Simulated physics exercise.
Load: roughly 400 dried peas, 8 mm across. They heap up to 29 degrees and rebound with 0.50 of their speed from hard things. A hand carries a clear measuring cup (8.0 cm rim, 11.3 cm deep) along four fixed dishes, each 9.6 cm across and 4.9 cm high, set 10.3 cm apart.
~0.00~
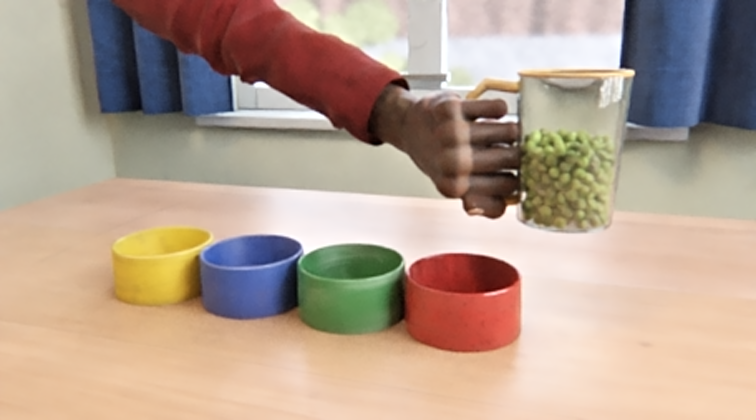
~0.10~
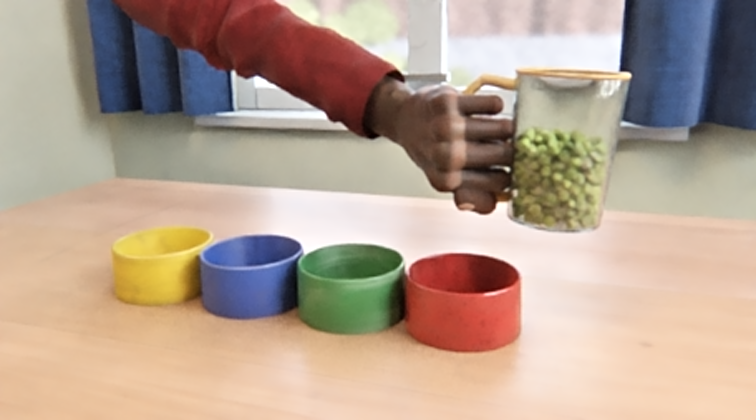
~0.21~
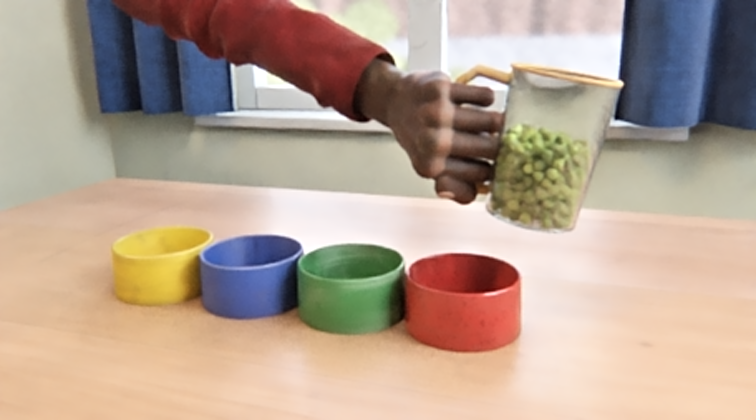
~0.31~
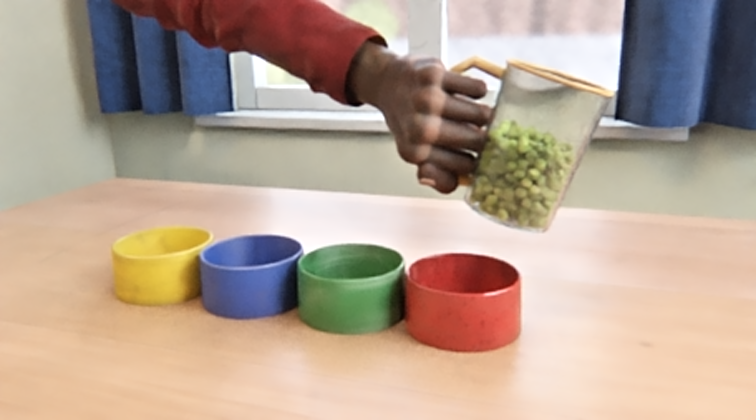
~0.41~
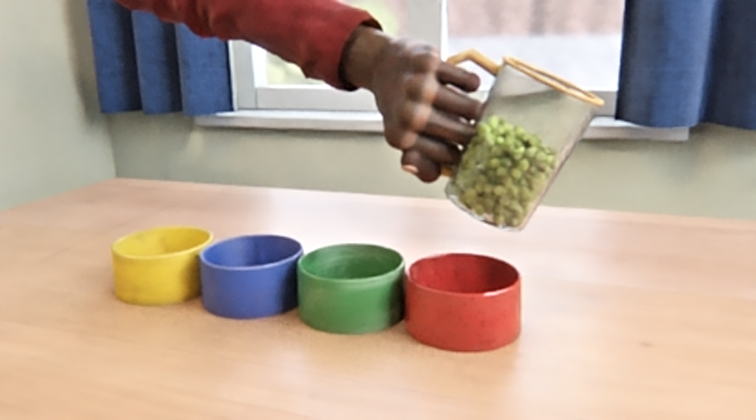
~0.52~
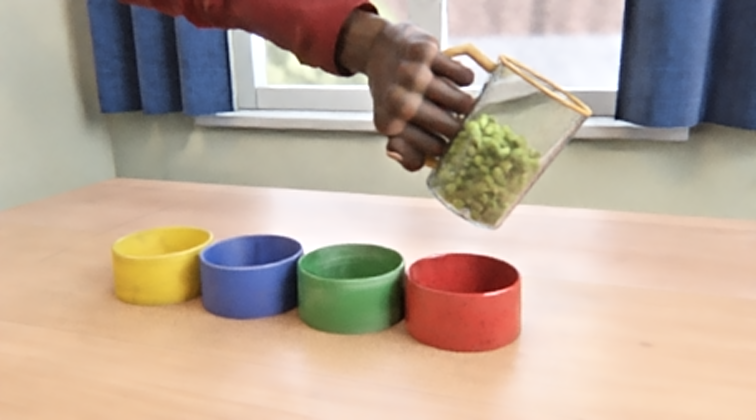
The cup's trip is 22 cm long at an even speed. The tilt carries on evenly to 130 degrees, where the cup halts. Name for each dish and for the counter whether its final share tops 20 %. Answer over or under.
Red over, blue under, green over, yellow under, counter under.
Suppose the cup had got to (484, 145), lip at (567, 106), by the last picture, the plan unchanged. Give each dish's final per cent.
Red 10, blue 0, green 90, yellow 0.
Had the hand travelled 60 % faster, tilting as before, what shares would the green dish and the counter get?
Green 90; counter 10.
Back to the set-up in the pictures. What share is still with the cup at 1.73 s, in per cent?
About 70 per cent.
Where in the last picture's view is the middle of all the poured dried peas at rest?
At about (407, 301).
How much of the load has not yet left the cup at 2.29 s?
Roughly 0 per cent.
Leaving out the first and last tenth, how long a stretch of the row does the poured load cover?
About 14 cm.
After 1.25 s, tilt 83 degrees; cup holds 100 %.
Then, at 1.73 s, tilt 116 degrees; cup holds 70 %, red 20 %.
Then, at 2.29 s, tilt 130 degrees; cup holds 0 %, red 45 %, green 45 %.
In the end, at 2.7 s, red 45 %, blue 0 %, green 45 %, yellow 0 %, counter 10 %.
